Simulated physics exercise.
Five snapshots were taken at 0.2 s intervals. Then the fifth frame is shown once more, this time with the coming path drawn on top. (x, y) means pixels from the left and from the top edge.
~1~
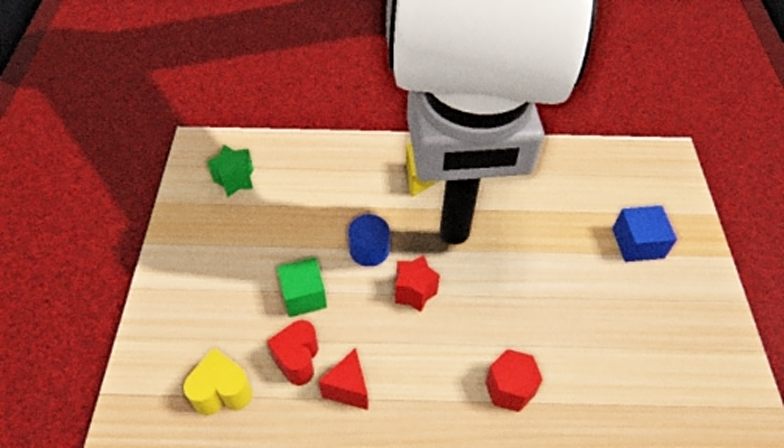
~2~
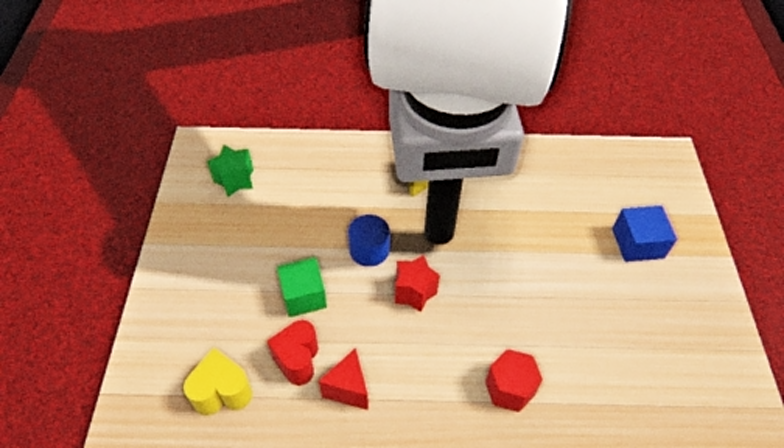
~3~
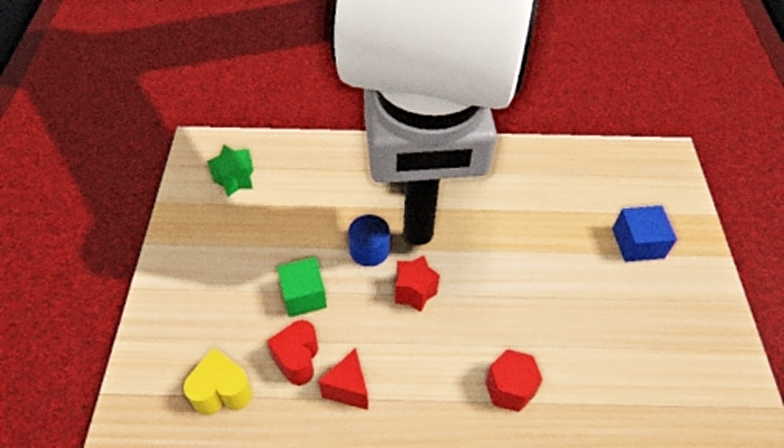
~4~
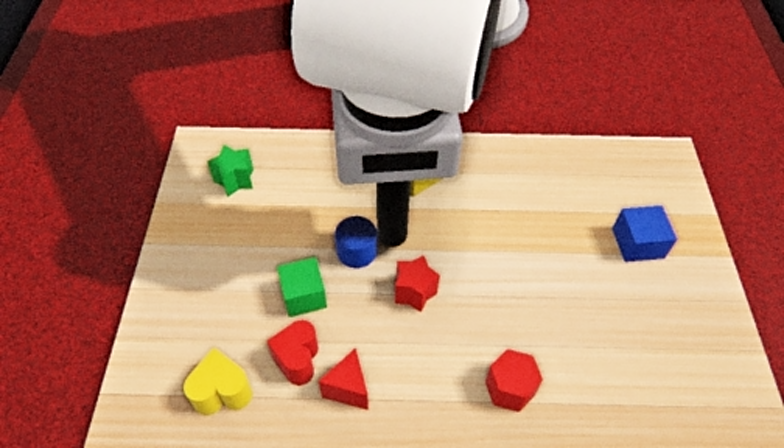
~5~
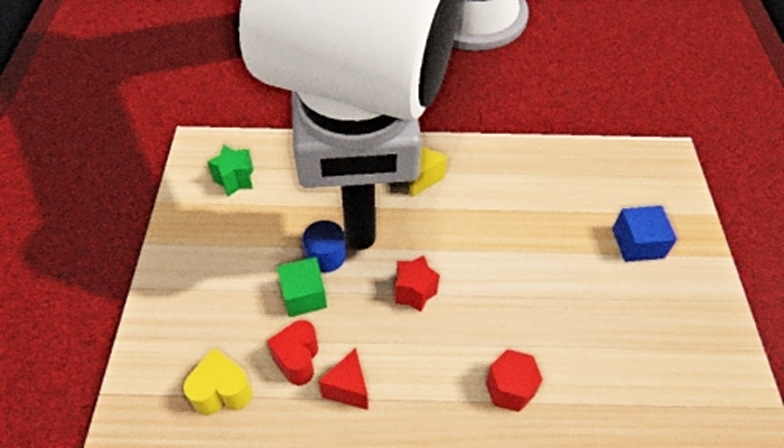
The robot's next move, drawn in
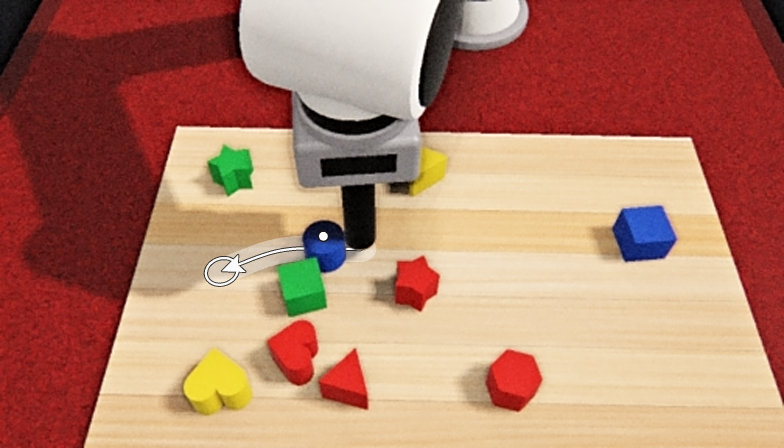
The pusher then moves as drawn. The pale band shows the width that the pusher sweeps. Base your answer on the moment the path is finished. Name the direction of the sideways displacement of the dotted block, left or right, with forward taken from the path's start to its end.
It's pushed left.
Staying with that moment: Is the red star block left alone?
Yes, it checks out.
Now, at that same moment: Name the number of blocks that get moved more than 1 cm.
That makes 1 block.
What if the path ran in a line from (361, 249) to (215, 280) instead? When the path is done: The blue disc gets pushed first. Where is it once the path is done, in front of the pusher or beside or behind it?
Expect to find it ahead of the pusher.
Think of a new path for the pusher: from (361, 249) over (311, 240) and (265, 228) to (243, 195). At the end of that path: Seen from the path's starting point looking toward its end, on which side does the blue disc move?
Moves left.
Path on the board, from (361, 249) via (314, 248) and (267, 254), ending at (222, 271); the dot is on the blue disc.
On the path given first. One third of the way, pusher at (312, 237); blue disc at (277, 244).
Two thirds of the way, pusher at (264, 243); blue disc at (237, 261).
At the end, pusher at (218, 260); green four-sided block in place; blue disc at (209, 285); red star block in place.
